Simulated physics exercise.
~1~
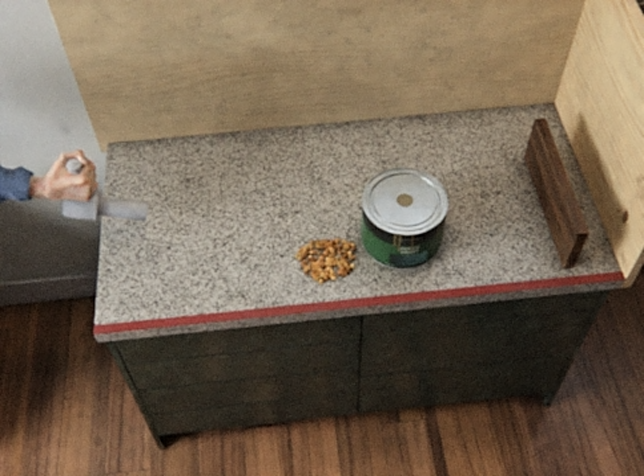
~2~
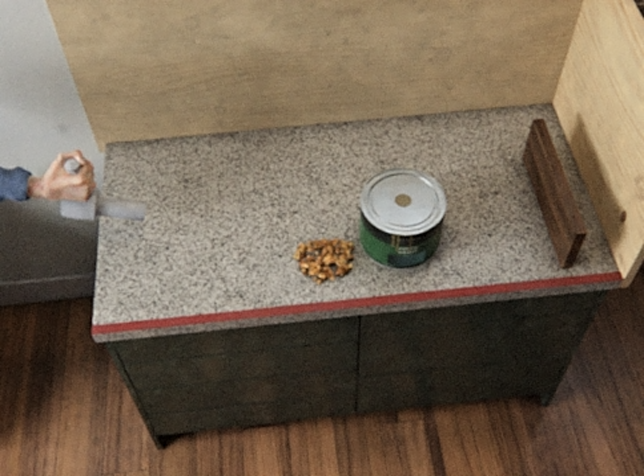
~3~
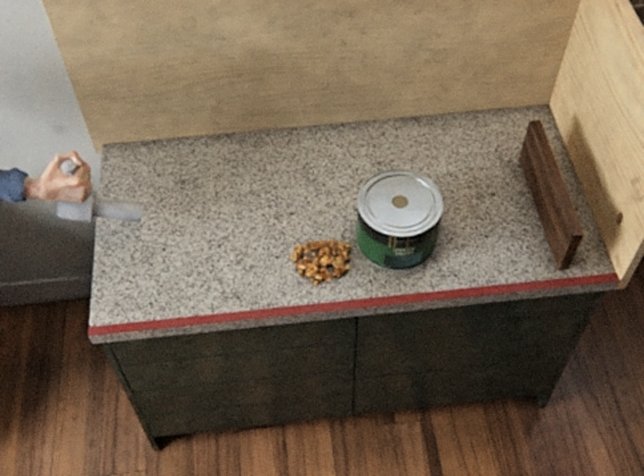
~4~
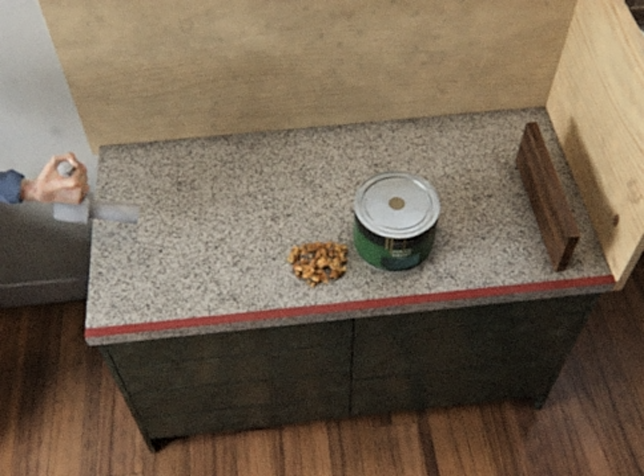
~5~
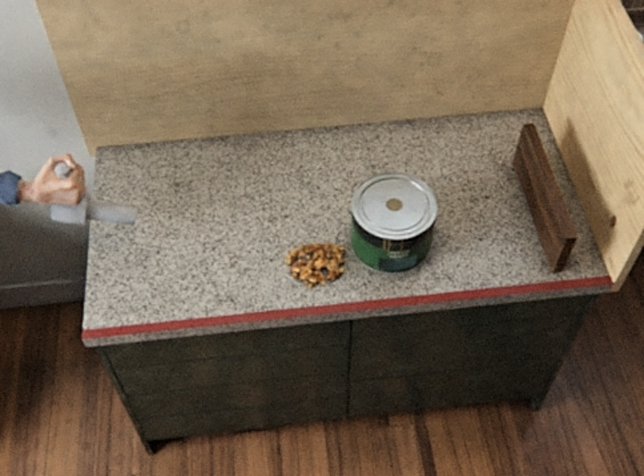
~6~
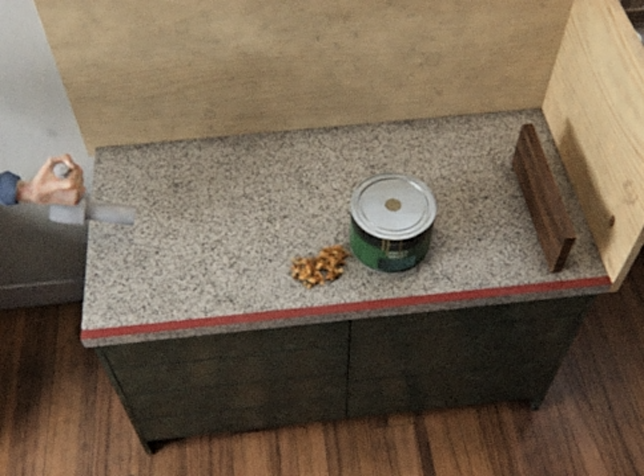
Golden-brown crumbs lie in a still patch beside a green tin on a speckled counter, while a hand at the left holds a pale device pointed toward them. At the very end, some crumbs shift slightly right and the patch's left side thins, while the tin and dark board stay put.
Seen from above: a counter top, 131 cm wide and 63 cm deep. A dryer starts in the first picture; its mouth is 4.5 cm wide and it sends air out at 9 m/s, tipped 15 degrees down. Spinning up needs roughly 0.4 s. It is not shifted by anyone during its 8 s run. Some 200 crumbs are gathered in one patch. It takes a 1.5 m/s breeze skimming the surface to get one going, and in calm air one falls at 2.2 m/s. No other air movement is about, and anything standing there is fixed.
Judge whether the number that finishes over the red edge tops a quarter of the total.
I'm expecting the count past that edge to surpass a quarter.
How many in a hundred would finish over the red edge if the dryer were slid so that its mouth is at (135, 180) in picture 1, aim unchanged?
Then the share would be close to 50 percent.
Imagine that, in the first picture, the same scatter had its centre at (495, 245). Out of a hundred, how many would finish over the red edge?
Then about 0 %.
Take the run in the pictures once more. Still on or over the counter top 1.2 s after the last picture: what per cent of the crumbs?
About 10 per cent remain.
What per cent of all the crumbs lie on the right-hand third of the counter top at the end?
Roughly 0 %.
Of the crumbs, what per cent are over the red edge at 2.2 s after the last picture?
Share: Around 90 percent.
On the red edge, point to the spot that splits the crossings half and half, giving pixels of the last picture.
I'd point to somewhere near (383, 308).
Then, 1.2 s after the last picture the count stands so, 90 % are over the red edge.
Then, 2.2 s after the last picture the count stands so, 90 % are over the red edge.
Then, 4.0 s after the last picture the count stands so, 90 % are over the red edge.
Then, 7.6 s after the last picture, at the end, 90 % are over the red edge.
